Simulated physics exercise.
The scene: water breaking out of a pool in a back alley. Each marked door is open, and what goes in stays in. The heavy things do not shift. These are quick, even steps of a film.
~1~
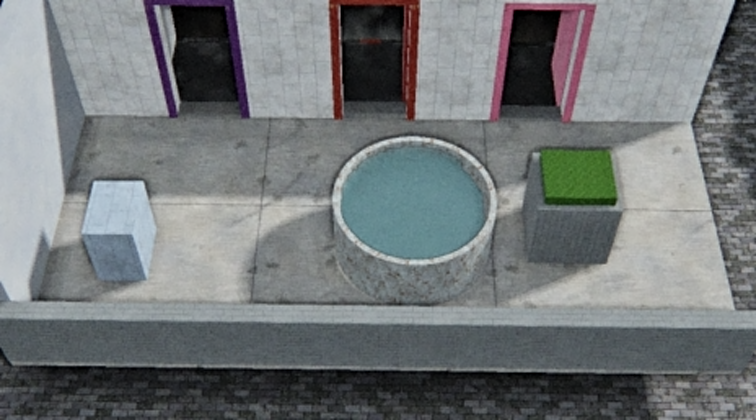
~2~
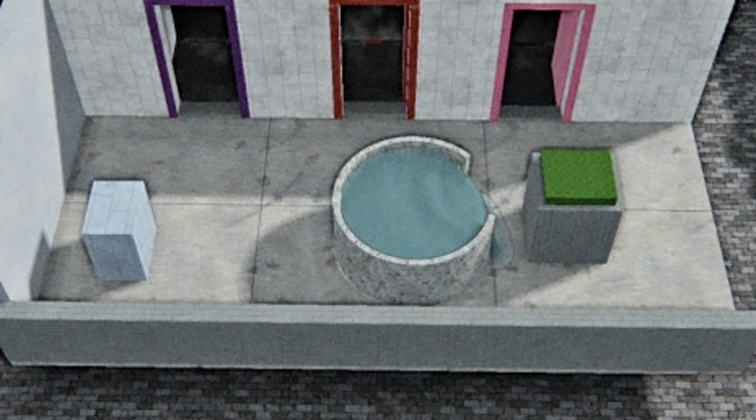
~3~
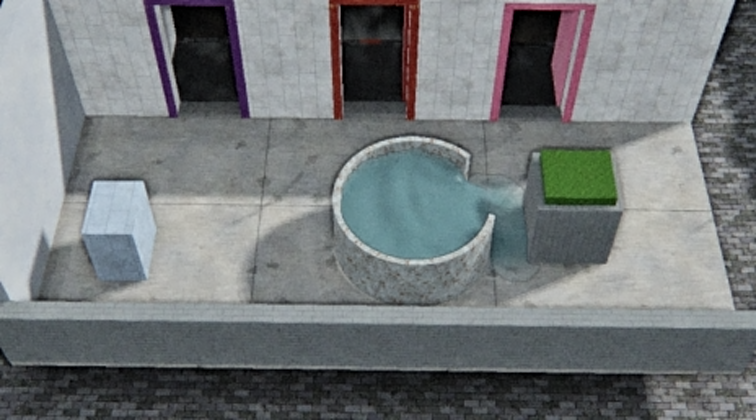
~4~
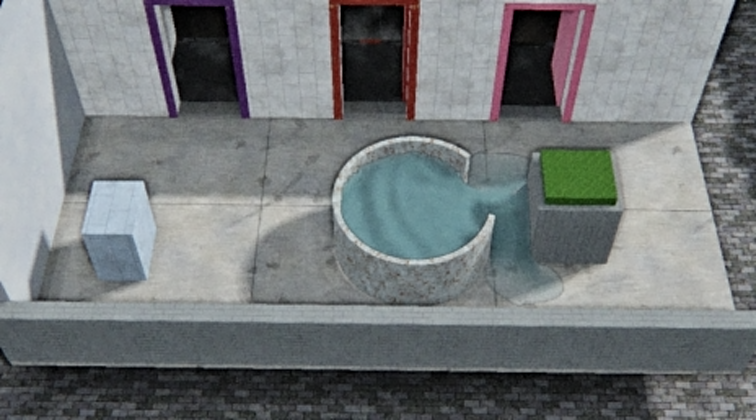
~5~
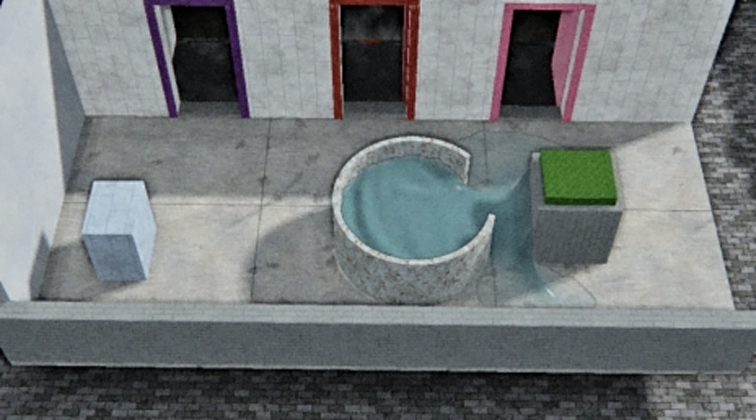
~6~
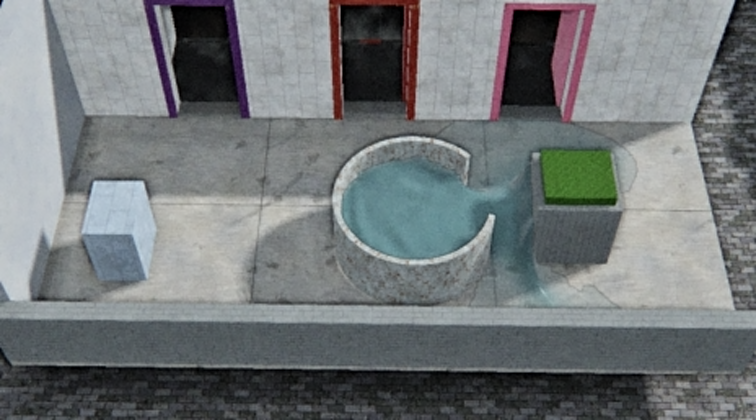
At first, a round stone pool sits full of still water in a walled yard, between a pale block and a grass-topped block. Then a gap opens in its right side and water pours out toward the grass-topped block. The water spreads across the paving in front of and behind that block.
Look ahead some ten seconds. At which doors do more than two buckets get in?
One by one: The pink door takes more than that; the purple door stays under that; the red door stays under that.
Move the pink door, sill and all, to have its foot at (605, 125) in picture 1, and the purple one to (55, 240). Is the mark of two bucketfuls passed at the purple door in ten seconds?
Then: The purple one keeps below it.
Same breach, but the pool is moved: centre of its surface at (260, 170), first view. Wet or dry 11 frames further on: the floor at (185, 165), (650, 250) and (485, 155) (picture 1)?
As listed: No water, free of water, under water.
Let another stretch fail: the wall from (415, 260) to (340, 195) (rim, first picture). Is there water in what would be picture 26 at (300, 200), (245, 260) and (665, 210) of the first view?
In turn: No water, covered, dry.
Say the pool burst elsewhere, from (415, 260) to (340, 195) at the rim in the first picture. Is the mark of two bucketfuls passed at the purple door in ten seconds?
One by one: The purple door floods.
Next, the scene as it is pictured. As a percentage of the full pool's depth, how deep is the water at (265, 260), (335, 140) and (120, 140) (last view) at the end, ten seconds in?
Roughly 2, 2 and 6 per cent, in turn.
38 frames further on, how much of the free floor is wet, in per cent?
Roughly 90 per cent.
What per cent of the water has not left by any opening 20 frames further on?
Some 68 per cent.
A moment on, water covers 30 % of the floor; the pink door over two buckets in, the purple door not reached, the red door not reached.
Next, water covers 45 % of the floor; the pink door far over two buckets in, the purple door not reached, the red door wet at the sill, nothing in.
Then, water covers 65 % of the floor; the pink door far over two buckets in, the purple door wet at the sill, nothing in, the red door wet at the sill, nothing in.
Later, water covers 90 % of the floor; the pink door far over two buckets in, the purple door wet at the sill, nothing in, the red door wet at the sill, nothing in.
In the end, water covers 95 % of the floor; the pink door far over two buckets in, the purple door wet at the sill, nothing in, the red door wet at the sill, nothing in.
